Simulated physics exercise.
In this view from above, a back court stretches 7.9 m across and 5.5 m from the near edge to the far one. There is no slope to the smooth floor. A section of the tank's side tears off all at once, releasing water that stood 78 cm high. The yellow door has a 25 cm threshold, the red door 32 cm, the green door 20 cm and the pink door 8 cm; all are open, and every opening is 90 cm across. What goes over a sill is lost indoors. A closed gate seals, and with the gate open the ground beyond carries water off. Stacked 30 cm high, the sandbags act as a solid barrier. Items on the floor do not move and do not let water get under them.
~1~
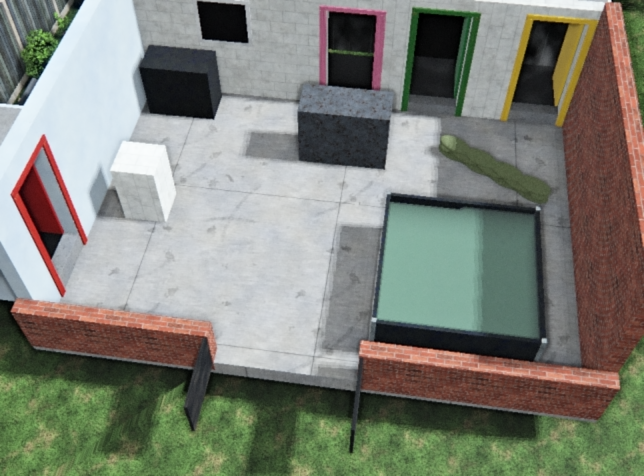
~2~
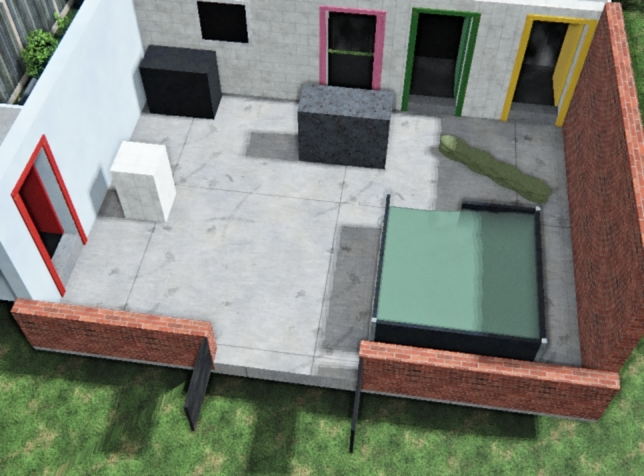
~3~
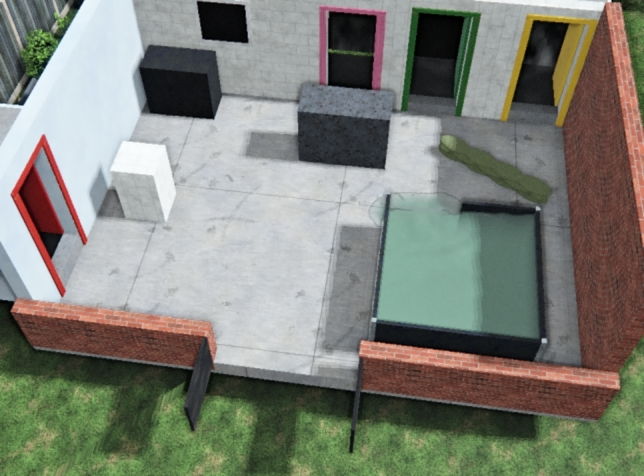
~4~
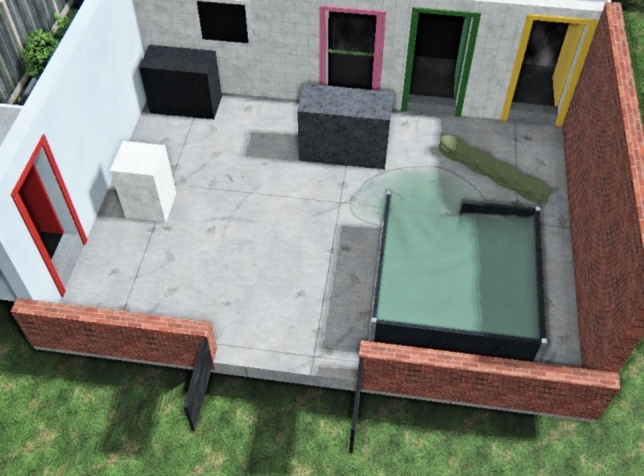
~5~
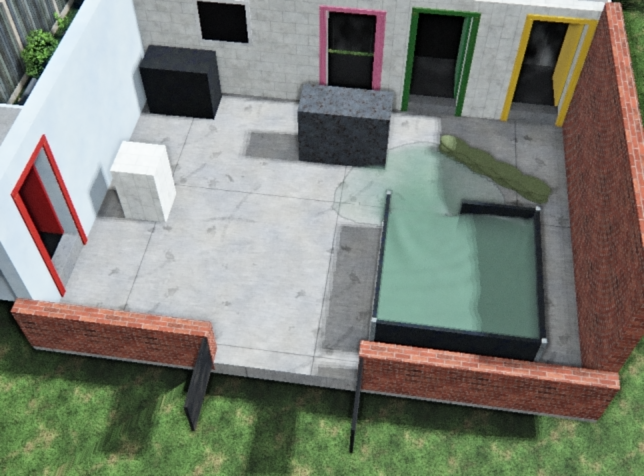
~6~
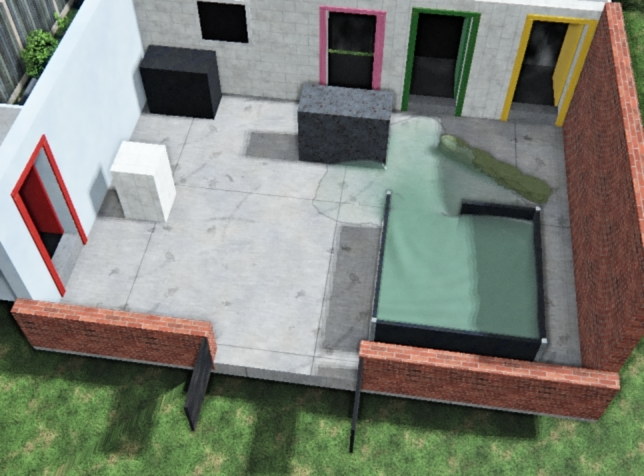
At the start, a dark-framed tank of greenish water stands whole and still in a walled courtyard with coloured doorways. Then part of its far side opens, and water spills through the gap, spreading in a thin, rippling sheet across the pale floor to the grey block and the long green barrier.
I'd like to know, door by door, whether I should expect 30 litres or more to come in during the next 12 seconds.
Here is what to expect: At the yellow door, not that much; at the red door, not that much; at the green door, that much or more; at the pink door, that much or more.
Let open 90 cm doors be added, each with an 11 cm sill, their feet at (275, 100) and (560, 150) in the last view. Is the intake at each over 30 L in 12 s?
Door 1: Limit not reached; door 2: Limit broken.
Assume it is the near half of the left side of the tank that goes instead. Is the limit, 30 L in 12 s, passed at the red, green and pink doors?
For red, too little; for green, too little; for pink, too little.
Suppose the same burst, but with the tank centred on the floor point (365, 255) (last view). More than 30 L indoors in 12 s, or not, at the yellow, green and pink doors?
Against the limit, the yellow door stays within it, the green door stays within it and the pink door stays within it.
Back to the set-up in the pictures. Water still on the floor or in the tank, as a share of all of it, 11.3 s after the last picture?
Remaining: Roughly 86 %.
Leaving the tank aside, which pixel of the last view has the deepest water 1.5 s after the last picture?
Near (400, 115).
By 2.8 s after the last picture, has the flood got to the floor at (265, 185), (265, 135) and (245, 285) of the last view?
Going in order, covered, then covered, then clear.
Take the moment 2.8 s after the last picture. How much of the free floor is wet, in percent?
65 %.
Then, 0.7 s after the last picture water covers 20 % of the floor and is deepest (47 cm) near (409, 227); yellow door not reached, red door not reached, green door 30 cm at the sill, 32 L in, pink door 9 cm at the sill, 0 L in.
Then, 1.5 s after the last picture water covers 45 % of the floor and is deepest (48 cm) near (400, 115); yellow door 4 cm at the sill, 0 L in, red door not reached, green door 37 cm at the sill, 115 L in, pink door 15 cm at the sill, 7 L in.
Then, 2.8 s after the last picture water covers 65 % of the floor and is deepest (32 cm) near (400, 115); yellow door 10 cm at the sill, 0 L in, red door not reached, green door 27 cm at the sill, 214 L in, pink door 14 cm at the sill, 39 L in.
Then, 6.3 s after the last picture water covers 80 % of the floor and is deepest (20 cm) near (574, 393); yellow door 18 cm at the sill, 0 L in, red door 8 cm at the sill, 0 L in, green door 17 cm at the sill, 258 L in, pink door 9 cm at the sill, 65 L in.
Then, 11.3 s after the last picture water covers 95 % of the floor and is deepest (14 cm) near (561, 392); yellow door 10 cm at the sill, 0 L in, red door 10 cm at the sill, 0 L in, green door 12 cm at the sill, 258 L in, pink door 7 cm at the sill, 69 L in.
